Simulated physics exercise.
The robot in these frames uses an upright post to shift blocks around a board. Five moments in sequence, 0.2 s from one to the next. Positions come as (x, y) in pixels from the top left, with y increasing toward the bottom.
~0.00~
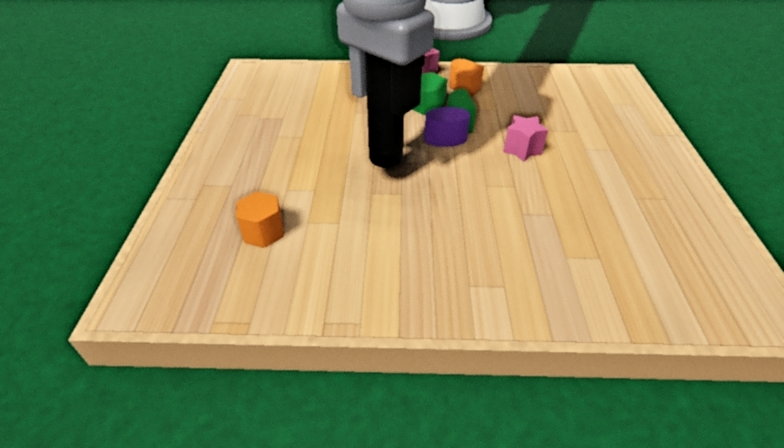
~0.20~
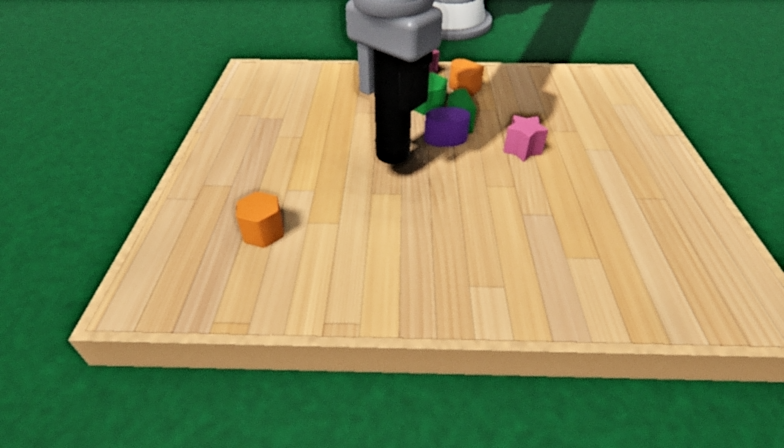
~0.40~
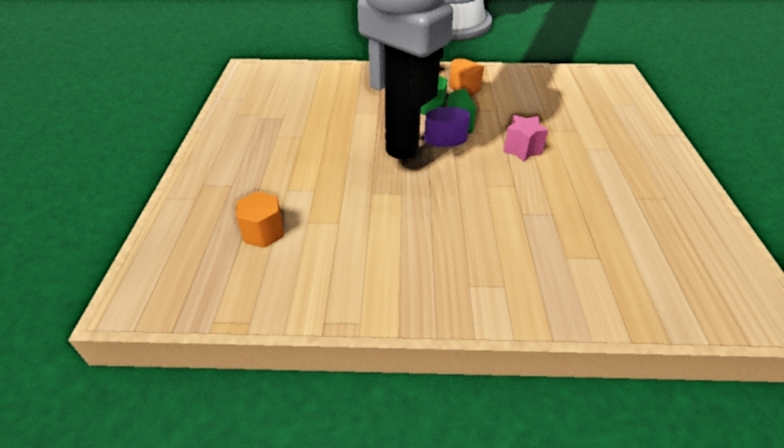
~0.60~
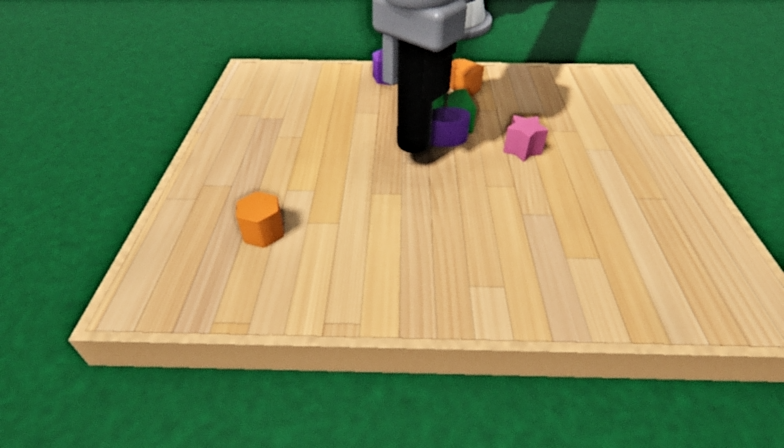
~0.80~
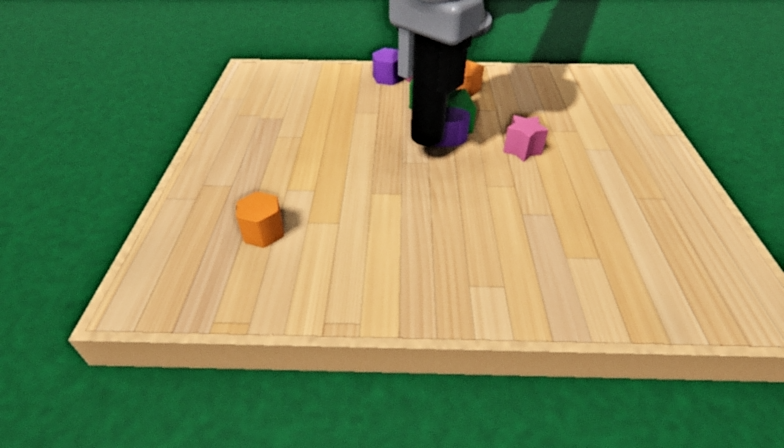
On a wooden board, a black post slides right and slightly back, toward clustered blocks.
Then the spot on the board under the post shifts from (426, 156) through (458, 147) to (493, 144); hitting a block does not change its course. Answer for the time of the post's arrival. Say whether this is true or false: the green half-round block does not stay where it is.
True.
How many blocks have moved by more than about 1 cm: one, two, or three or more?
Most likely two.
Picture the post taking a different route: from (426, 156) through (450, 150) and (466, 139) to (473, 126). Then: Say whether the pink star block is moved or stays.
When the path is over, the pink star block is still on its spot.
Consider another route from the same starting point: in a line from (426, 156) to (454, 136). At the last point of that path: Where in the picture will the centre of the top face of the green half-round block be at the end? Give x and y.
The answer is (478, 86).
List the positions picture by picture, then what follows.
The first picture shows tip of the post at (386, 159), middles of tops, purple oval at (448, 114), green half-round block at (462, 99), pink star block at (528, 125).
The second picture shows post at (393, 155), nothing pushed.
The third picture shows post at (402, 150), nothing pushed.
The fourth picture shows post at (413, 145), nothing pushed.
The fifth picture shows post at (427, 138), purple oval at (448, 114), green half-round block at (462, 99), pink star block at (528, 125).
What follows on the original path. Halfway along, post at (461, 129); purple oval at (459, 106); green half-round block at (468, 92), turned 20° anticlockwise.
At the end, post at (496, 125); purple oval at (462, 105); green half-round block at (469, 91), turned 20° anticlockwise; pink star block unmoved.
